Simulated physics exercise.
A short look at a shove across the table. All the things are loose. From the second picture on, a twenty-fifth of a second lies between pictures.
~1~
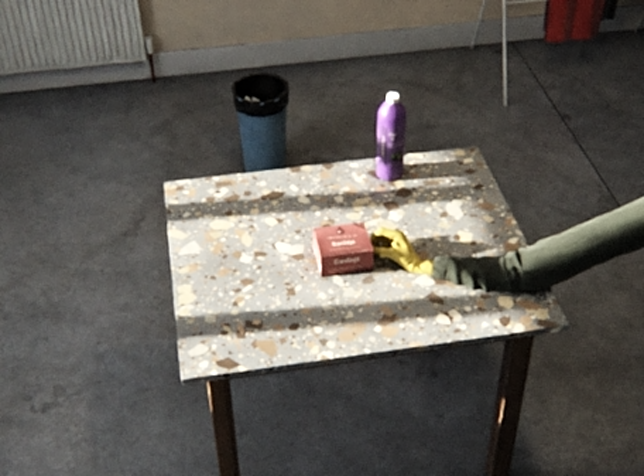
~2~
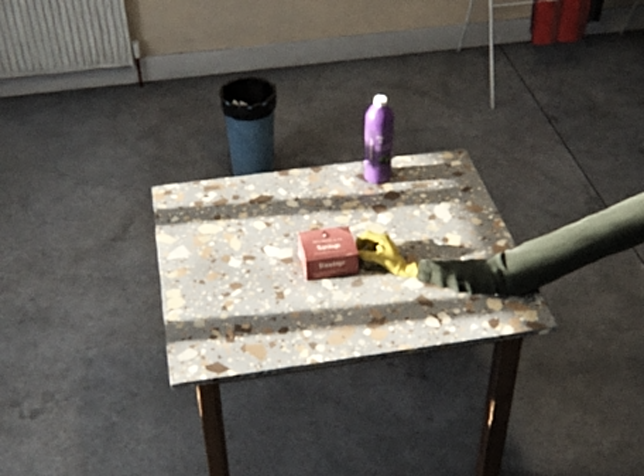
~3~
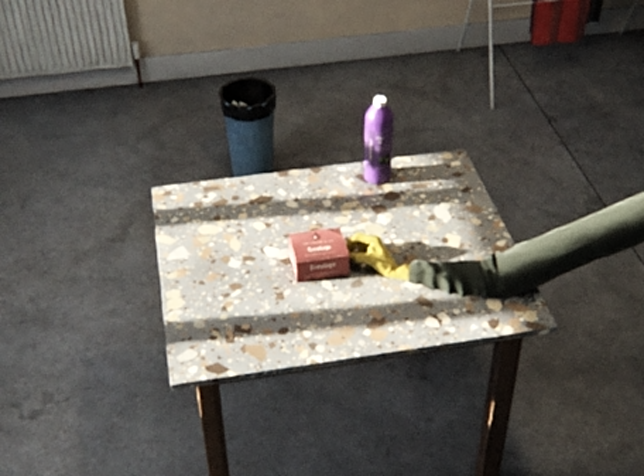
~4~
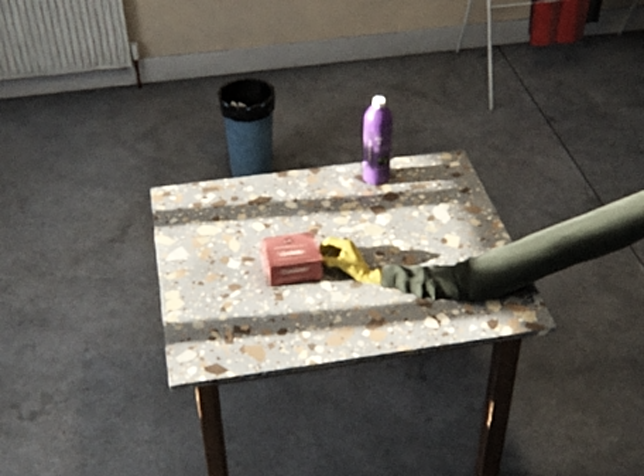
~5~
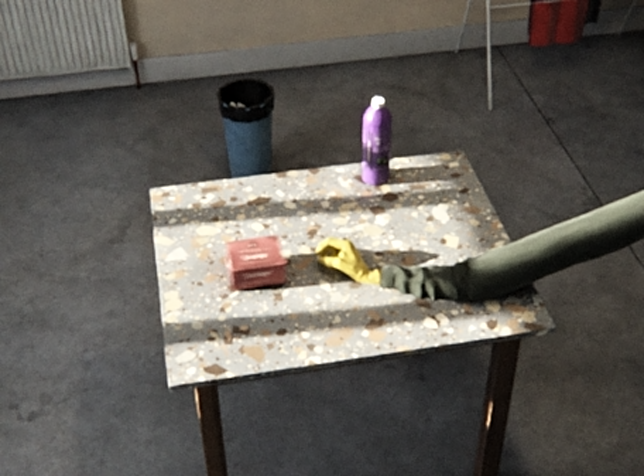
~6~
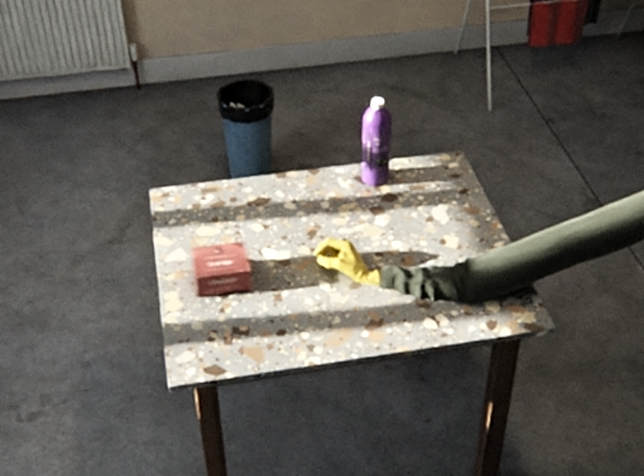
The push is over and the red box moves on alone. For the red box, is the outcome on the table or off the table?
The red box drops to the floor.
Then, 0.10 s after the last picture, red box now off the table.
Then, 0.30 s after the last picture, things are still on the move.
Then, 0.50 s after the last picture, as before.
At rest, off the table, red box.
